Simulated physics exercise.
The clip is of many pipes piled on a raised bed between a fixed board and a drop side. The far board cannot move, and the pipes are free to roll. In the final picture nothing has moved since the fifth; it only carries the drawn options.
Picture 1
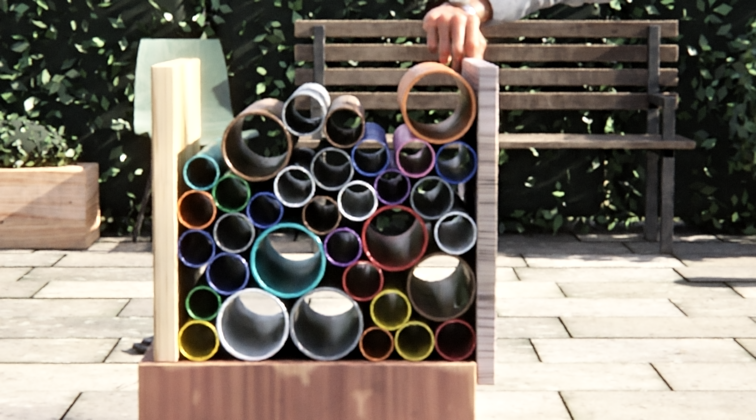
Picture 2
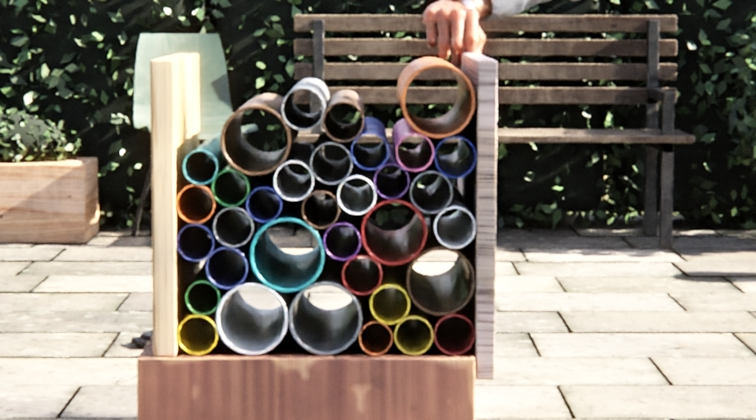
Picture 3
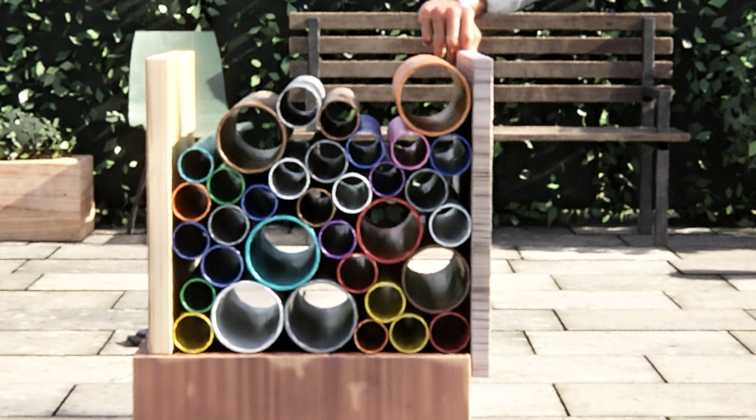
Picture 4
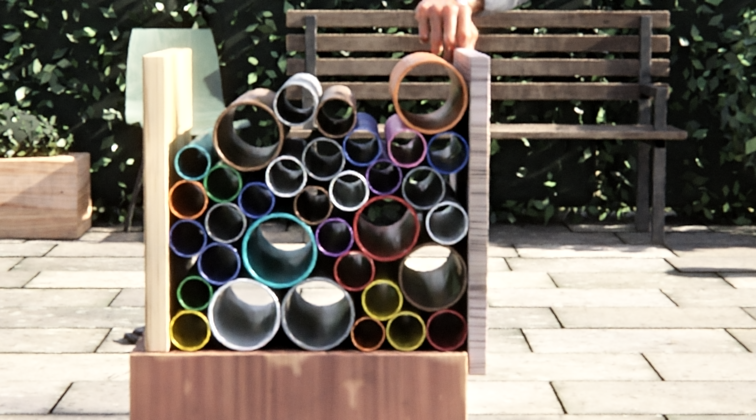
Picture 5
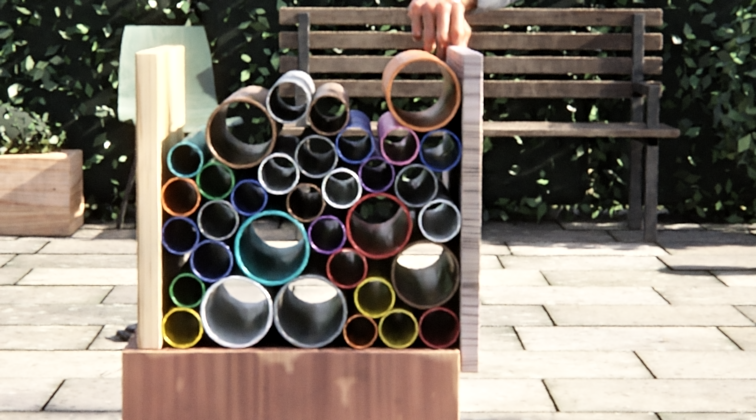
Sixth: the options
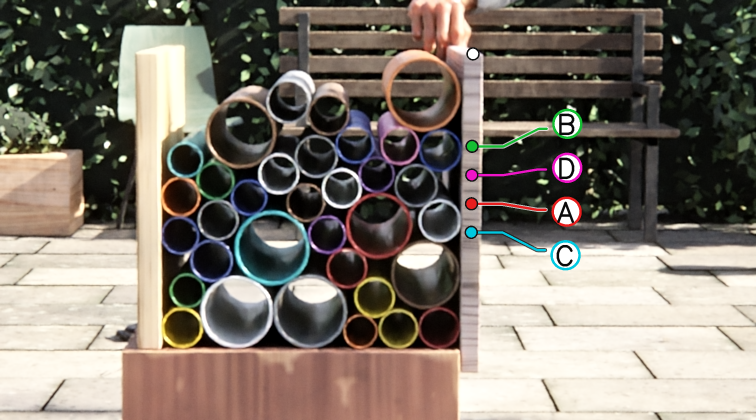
To begin with, colourful pipes of mixed sizes sit stacked between two upright boards on a wooden base, with a hand resting at the top of the right board. The whole stack then shifts slightly left and up in view, along with the bench behind, while the pipes keep their arrangement and the hand stays put on the board.
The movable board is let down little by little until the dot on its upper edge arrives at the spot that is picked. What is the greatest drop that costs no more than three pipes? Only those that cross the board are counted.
At most to C.
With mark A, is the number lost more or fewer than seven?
At A, fewer than seven.
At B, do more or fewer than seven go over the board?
Fewer than seven.
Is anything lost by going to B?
No, at B.
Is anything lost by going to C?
Yes.
On the marked copy, A at (472, 204); B at (472, 147); C at (471, 232); D at (472, 175); the white dot at (473, 54).
Following C. Soon after the start, top of the board (462, 131).
Later, top of the board (461, 218).
In the end, top of the board (461, 231), two out over the board.
As for the rest, A none out over the board; B none out over the board; D none out over the board.
